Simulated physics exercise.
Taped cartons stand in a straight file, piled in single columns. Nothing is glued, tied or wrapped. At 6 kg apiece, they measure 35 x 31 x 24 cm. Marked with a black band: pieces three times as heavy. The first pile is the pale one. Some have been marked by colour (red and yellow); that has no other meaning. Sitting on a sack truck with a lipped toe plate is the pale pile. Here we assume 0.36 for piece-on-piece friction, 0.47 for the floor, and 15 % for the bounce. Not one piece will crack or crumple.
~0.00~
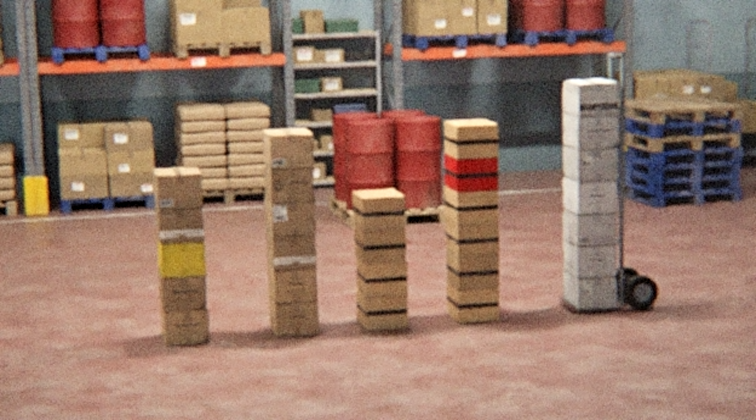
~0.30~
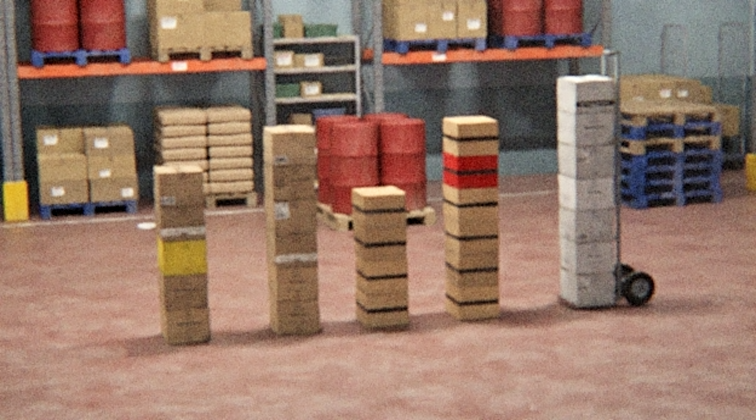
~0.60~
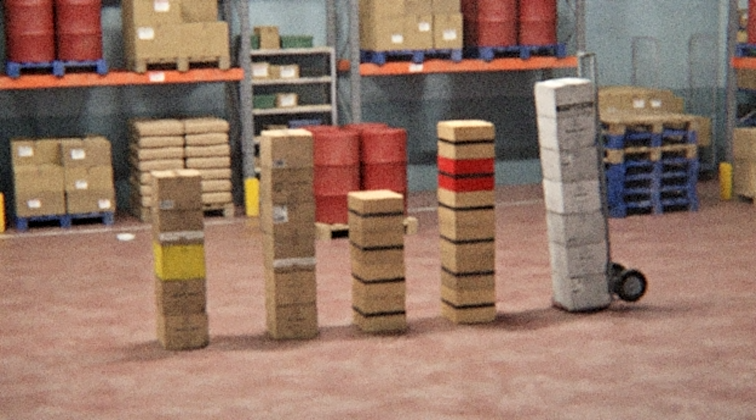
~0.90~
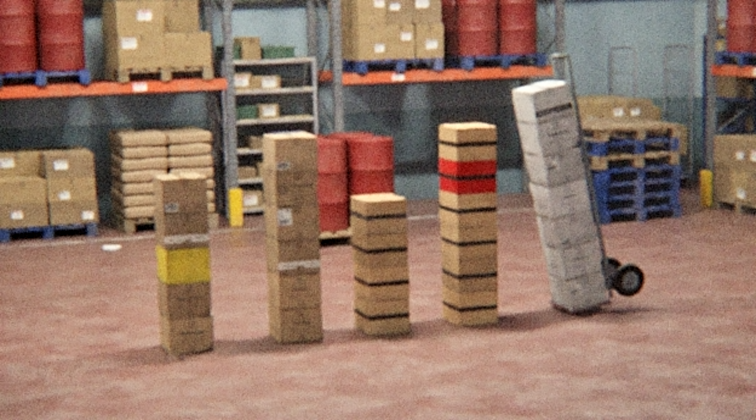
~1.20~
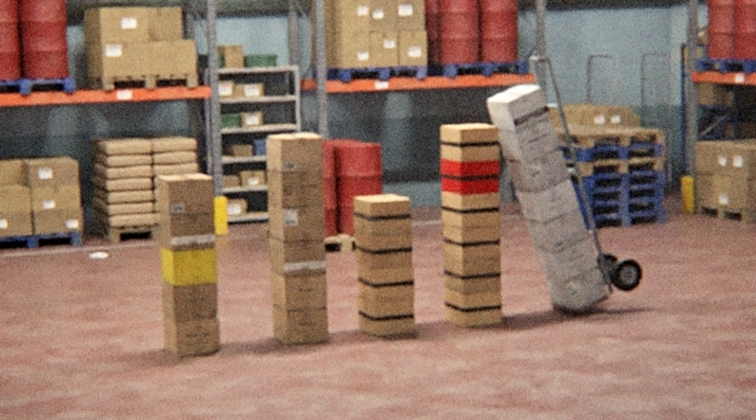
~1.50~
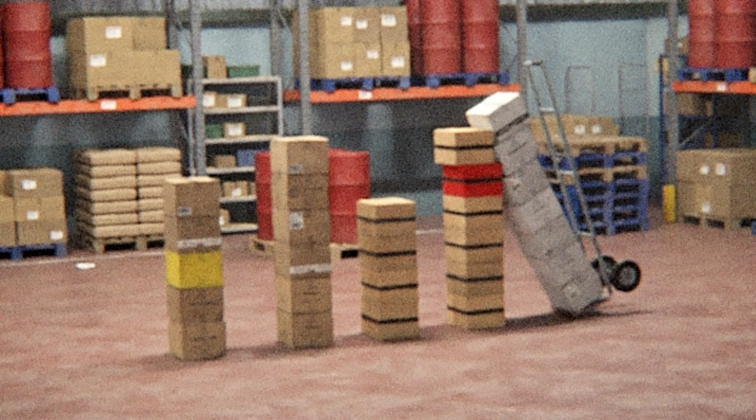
A tall pale carton pile on a sack truck leans left against the red-marked pile.
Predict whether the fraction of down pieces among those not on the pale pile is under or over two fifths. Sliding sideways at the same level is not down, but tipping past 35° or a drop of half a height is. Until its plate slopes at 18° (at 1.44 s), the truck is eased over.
Under.
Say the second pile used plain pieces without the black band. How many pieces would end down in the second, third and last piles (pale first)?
Then the second pile would have 5 down, the third 4, and the last 5.
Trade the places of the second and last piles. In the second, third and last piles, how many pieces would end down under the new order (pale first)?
Pile by pile, you'd see second at 4, third at 4 and last at 6 down.
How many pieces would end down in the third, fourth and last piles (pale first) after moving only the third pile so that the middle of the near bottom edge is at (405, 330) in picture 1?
Then, pile by pile: Third 0, fourth 0, last 0.
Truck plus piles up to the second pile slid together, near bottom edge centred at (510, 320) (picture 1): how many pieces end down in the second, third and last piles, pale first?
The tally would be second 0, then third 0, then last 0.
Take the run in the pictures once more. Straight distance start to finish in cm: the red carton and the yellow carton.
Red 0, yellow 0.
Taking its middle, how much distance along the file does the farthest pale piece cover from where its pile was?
70 cm.
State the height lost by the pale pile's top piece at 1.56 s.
I'd put it at close to 10 cm below where it started.
After 1.56 s, 0 of the pale pile down; none of the 21 other cartons down, 1 disturbed.
In the end (2.5 s), 0 of the pale pile down; none of the 21 other cartons down, 1 disturbed; red carton unmoved; yellow carton unmoved. That is 0 per cent. From the last view, middles, red carton near (471, 179), yellow carton near (194, 267).
